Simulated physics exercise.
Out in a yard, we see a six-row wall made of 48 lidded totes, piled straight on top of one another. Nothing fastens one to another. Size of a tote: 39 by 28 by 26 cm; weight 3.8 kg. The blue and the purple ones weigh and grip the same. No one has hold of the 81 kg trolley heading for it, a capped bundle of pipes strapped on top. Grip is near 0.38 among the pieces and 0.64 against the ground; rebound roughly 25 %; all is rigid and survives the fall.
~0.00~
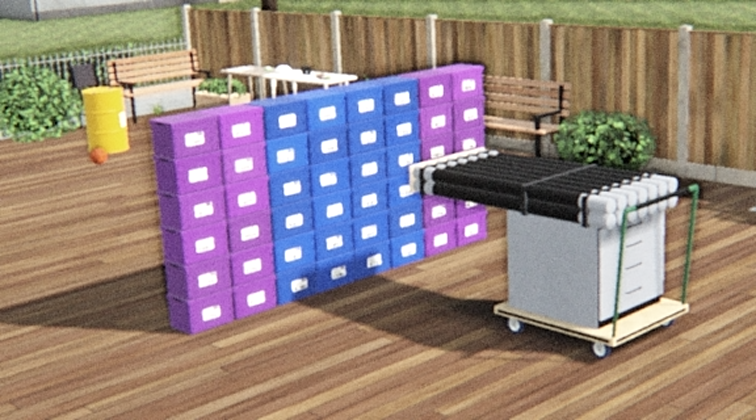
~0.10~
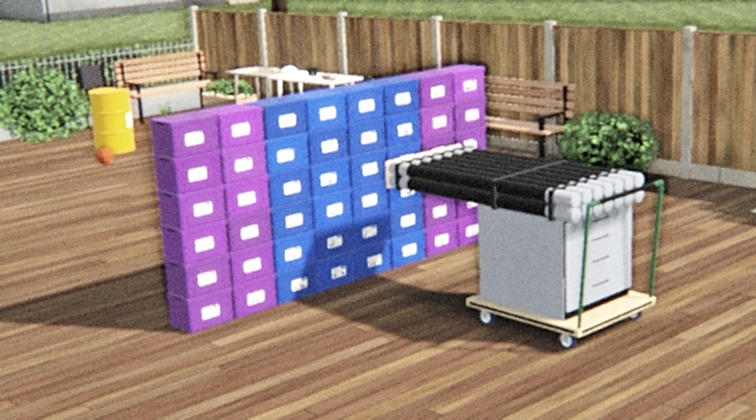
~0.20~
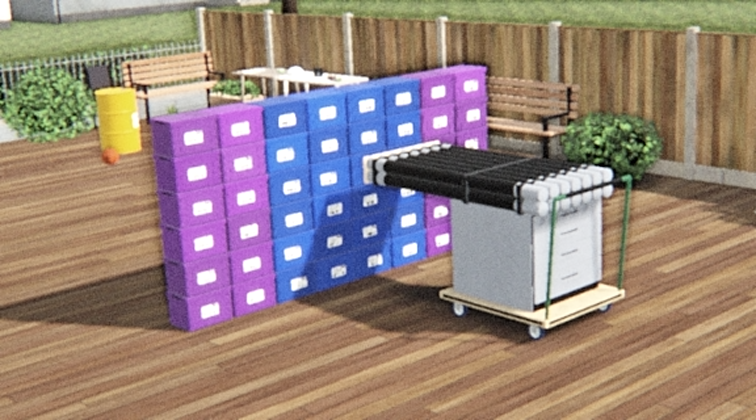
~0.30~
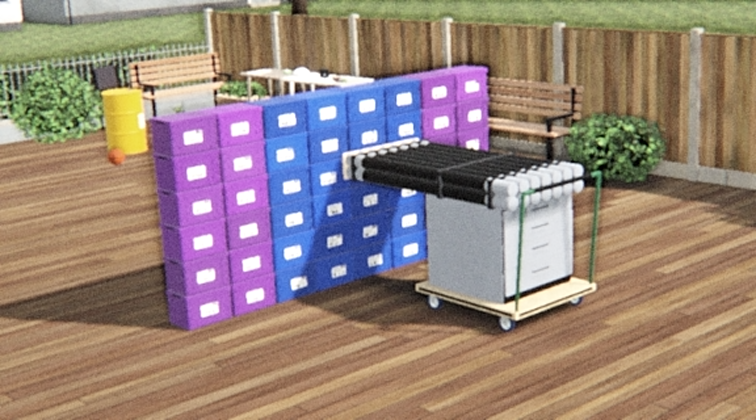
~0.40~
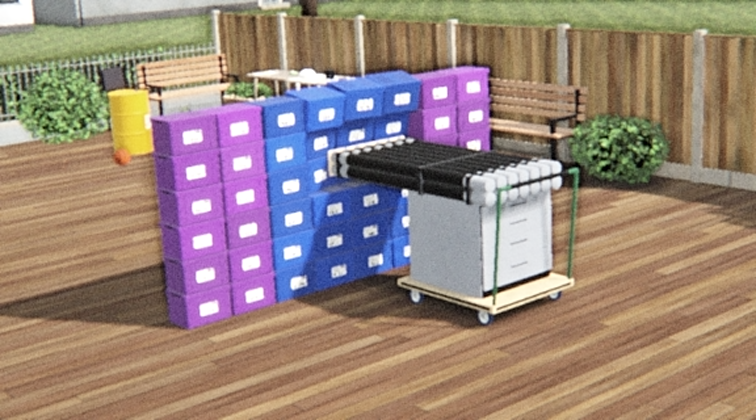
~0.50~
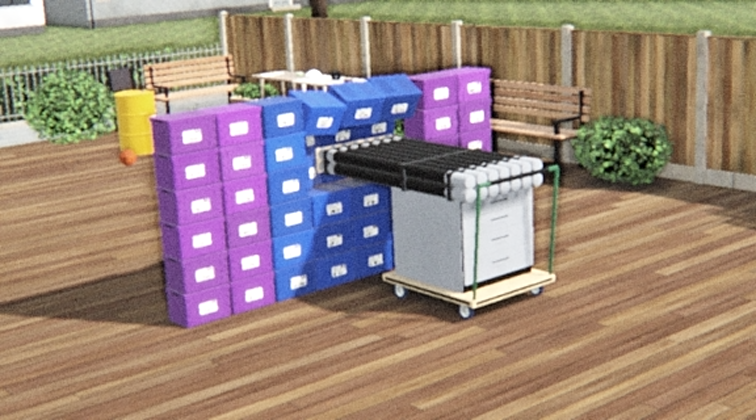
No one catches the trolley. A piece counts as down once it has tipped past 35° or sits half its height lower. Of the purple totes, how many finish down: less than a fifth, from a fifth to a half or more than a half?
It comes to under a fifth.
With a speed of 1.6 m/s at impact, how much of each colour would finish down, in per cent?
Then purple 0, blue 50 per cent.
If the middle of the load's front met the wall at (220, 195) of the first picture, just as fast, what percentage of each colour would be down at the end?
Then purple 20, blue 0 per cent.
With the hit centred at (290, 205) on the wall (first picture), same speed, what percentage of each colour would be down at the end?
Then purple 20, blue 30 per cent.
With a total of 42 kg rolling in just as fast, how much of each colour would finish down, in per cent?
Then purple 0, blue 40 per cent.
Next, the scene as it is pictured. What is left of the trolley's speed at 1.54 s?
About 0.0 m/s.
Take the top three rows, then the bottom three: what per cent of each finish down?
From the top 40, from the bottom 0 per cent.
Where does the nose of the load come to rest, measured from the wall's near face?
Roughly 110 cm.
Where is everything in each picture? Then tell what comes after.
In the first picture (pixels give the middle of a visible side; the camera moves round a little), load (415, 175) 78 cm short of the wall; top purple tote (437, 91); top blue tote (402, 98); none has stirred.
In the second picture, load (391, 171) 53 cm short of the wall; top purple tote (438, 91).
In the third picture, load (368, 166) 28 cm short of the wall; top purple tote (439, 91).
In the fourth picture, load (348, 162) 39 mm short of the wall; top purple tote (439, 92).
In the fifth picture, load (333, 160) 15 cm into the wall's line; top purple tote (440, 92); top blue tote (402, 98) 13° from how it stood; movement in 9 of them.
In the sixth picture, load (320, 157) 33 cm into the wall's line; top purple tote (441, 93); top blue tote (400, 108) 29° from how it stood; movement in 9 of them.
After 0.60 s, load 50 cm past the wall's line, still rolling; none of the 24 purple totes down (5 of 48 in all colours); top purple tote unmoved; top blue tote 44° from how it stood, 15 cm lower.
After 0.82 s, load 85 cm past the wall's line, still rolling; none of the 24 purple totes down (9 of 48 in all colours); top purple tote unmoved; top blue tote on its side.
After 1.08 s, load 1.05 m past the wall's line, still rolling; none of the 24 purple totes down (9 of 48 in all colours); top purple tote unmoved; top blue tote on its side.
After 1.54 s, load 1.11 m past the wall's line, stopped; none of the 24 purple totes down (9 of 48 in all colours); top purple tote unmoved; top blue tote on its side.
In the end (2.8 s), load 1.11 m past the wall's line, stopped; none of the 24 purple totes down (9 of 48 in all colours); top purple tote unmoved; top blue tote on its side. That is 0 per cent. From the last view, middles, top purple tote near (430, 91), top blue tote near (358, 115).
